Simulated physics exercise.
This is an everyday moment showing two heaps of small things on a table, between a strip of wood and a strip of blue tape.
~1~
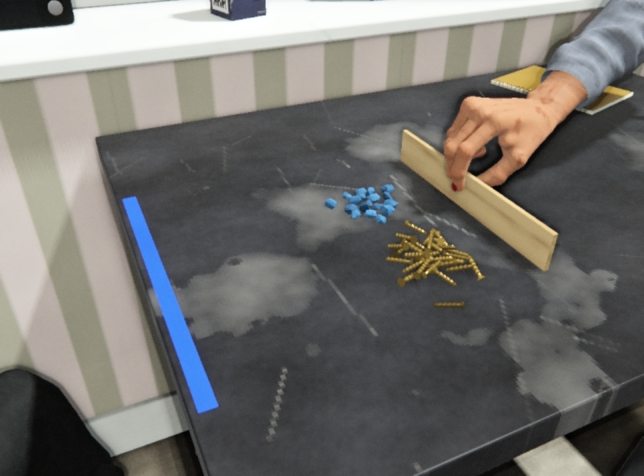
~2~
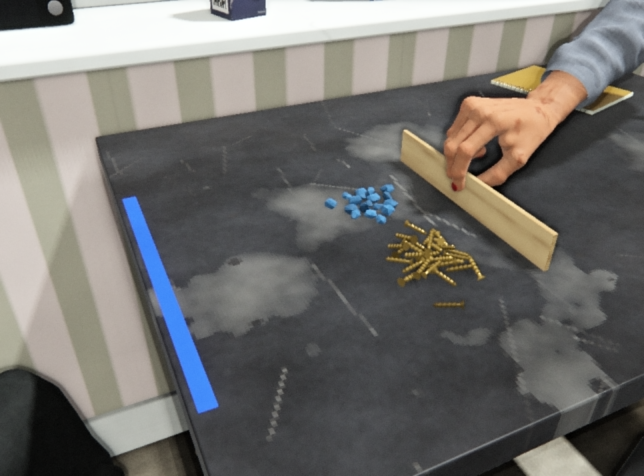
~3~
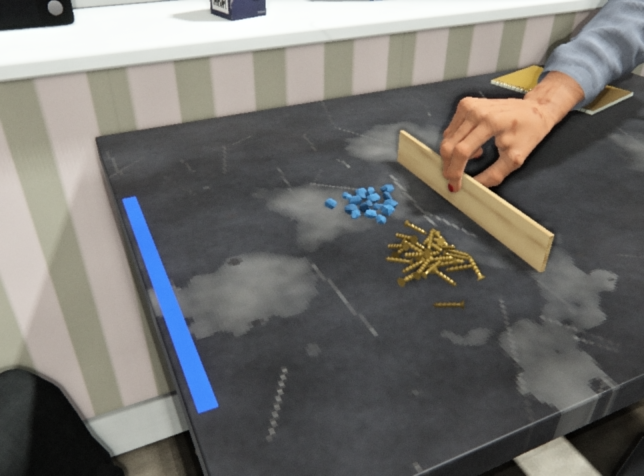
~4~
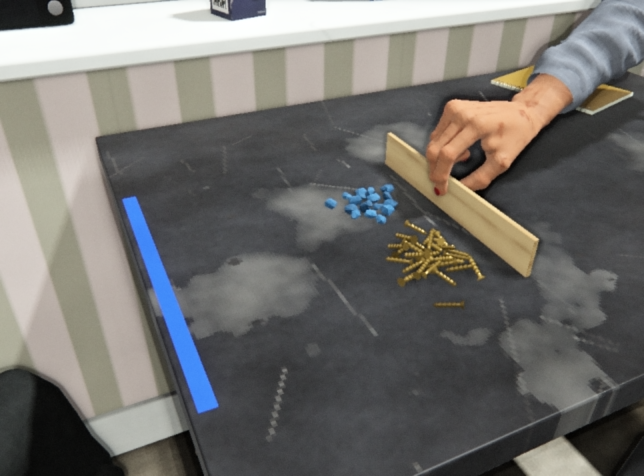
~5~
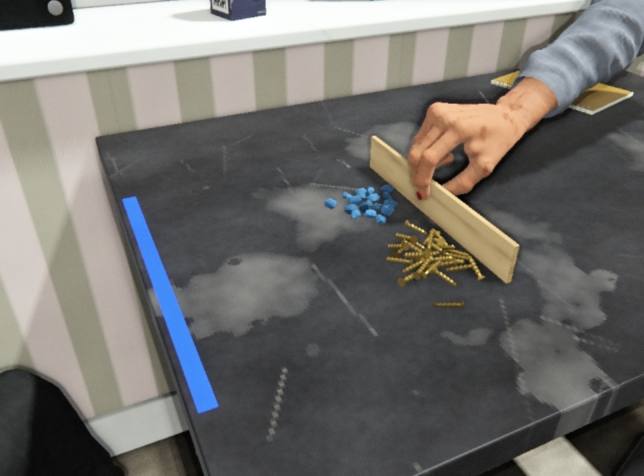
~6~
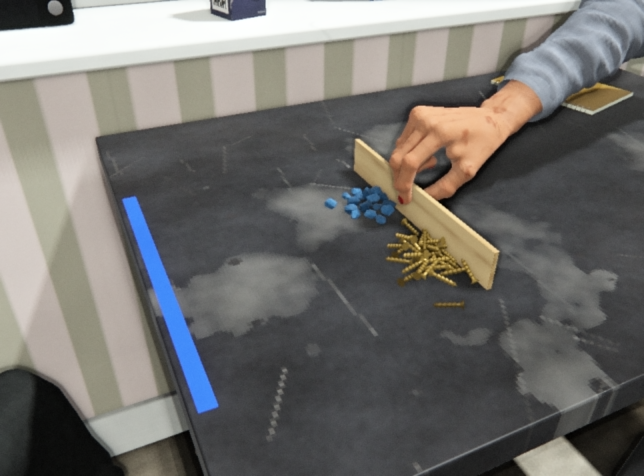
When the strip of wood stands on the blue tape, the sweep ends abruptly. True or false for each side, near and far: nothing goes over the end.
Front handful: False, some goes over; back handful: False, some goes over.
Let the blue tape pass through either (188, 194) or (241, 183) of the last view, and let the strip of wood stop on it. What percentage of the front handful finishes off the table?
0 and 0 in a hundred.
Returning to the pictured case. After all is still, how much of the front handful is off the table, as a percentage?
About 90 %.
Then, 0.75 s past the last view, strip of wood still moving, near (288, 216); front handful all on the table, its front near (272, 281); back handful all on the table, its front near (229, 223).
Then, 1.51 s past the last view, strip of wood stopped at the blue tape; front handful about two thirds over the edge; back handful about two thirds over the edge.
Then, 1.79 s past the last view, strip of wood stopped at the blue tape; front handful nearly all over the edge; back handful all over the edge.
Finally, strip of wood stopped at the blue tape; front handful nearly all over the edge; back handful all over the edge.
